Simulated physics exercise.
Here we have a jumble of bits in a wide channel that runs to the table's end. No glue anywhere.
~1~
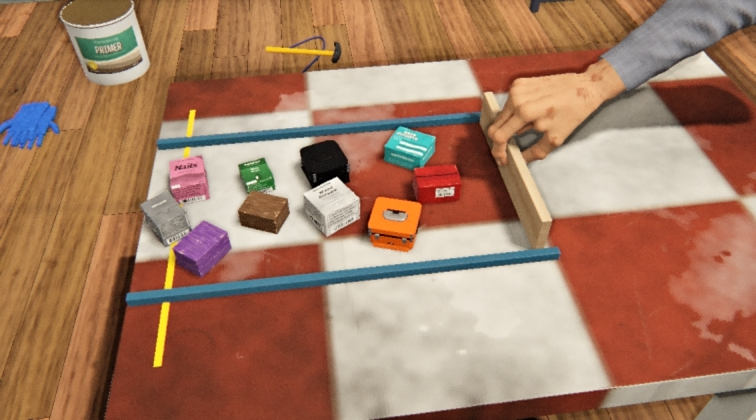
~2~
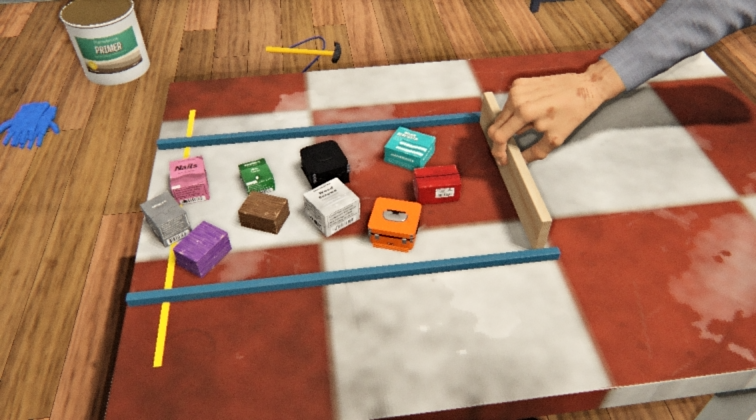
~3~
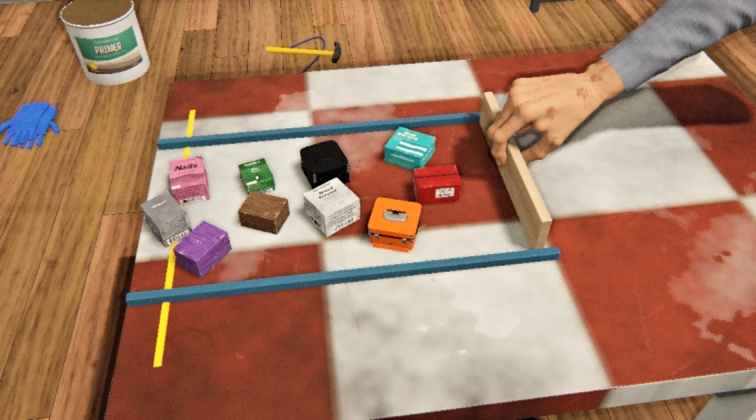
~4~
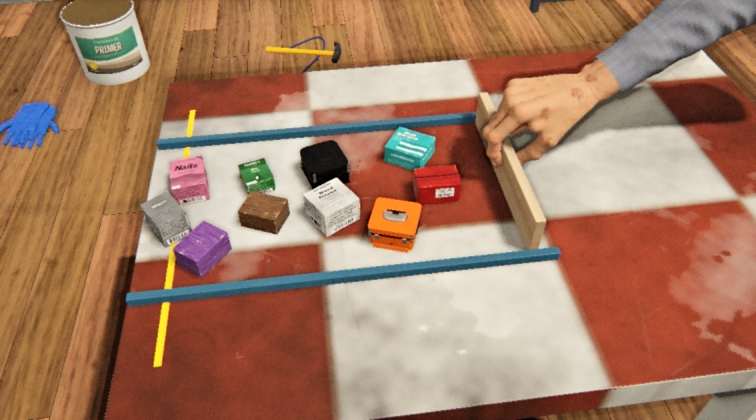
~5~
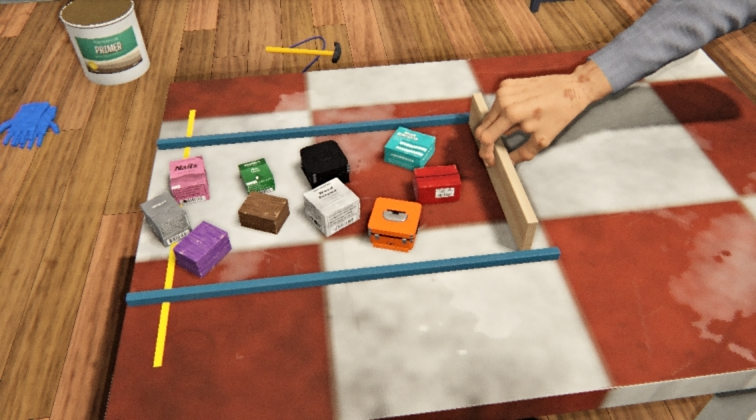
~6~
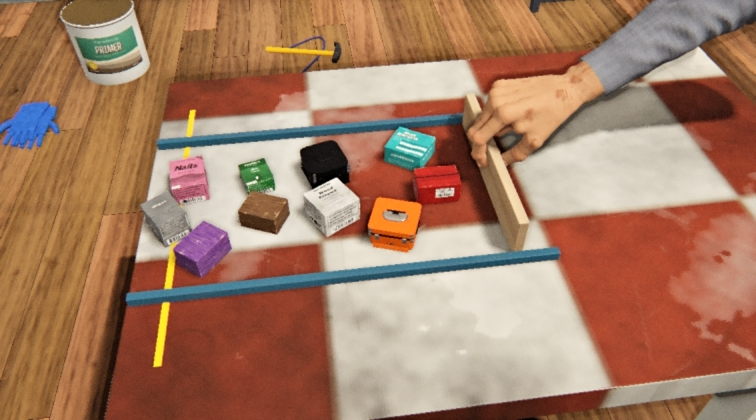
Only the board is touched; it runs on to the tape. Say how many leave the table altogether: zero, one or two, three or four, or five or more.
As it turns out, the number that fall off is five or more.
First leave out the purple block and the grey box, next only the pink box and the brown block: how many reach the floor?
The counts: 5 and 5.
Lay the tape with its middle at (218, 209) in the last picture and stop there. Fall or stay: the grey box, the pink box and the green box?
The grey box goes over; the pink box falls; the green box is lost.
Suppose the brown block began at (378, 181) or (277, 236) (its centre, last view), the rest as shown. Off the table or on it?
In turn it stays on; goes over.
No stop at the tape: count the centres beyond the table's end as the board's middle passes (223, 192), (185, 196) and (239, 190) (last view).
In that order 4, 7 and 3.
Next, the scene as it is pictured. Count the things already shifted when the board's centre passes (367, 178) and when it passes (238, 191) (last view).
The counts are 6 and 10.
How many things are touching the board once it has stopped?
The number is 3.
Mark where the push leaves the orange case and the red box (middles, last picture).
About (144, 257), and the other about (154, 203).
A little later, none off yet; grey box at rest near (167, 219); pink box at rest near (190, 180); purple block at rest near (203, 249).
When it is over, the number that fall off is five or more; down, white box, black case, brown block, green box, purple block, pink box and grey box.
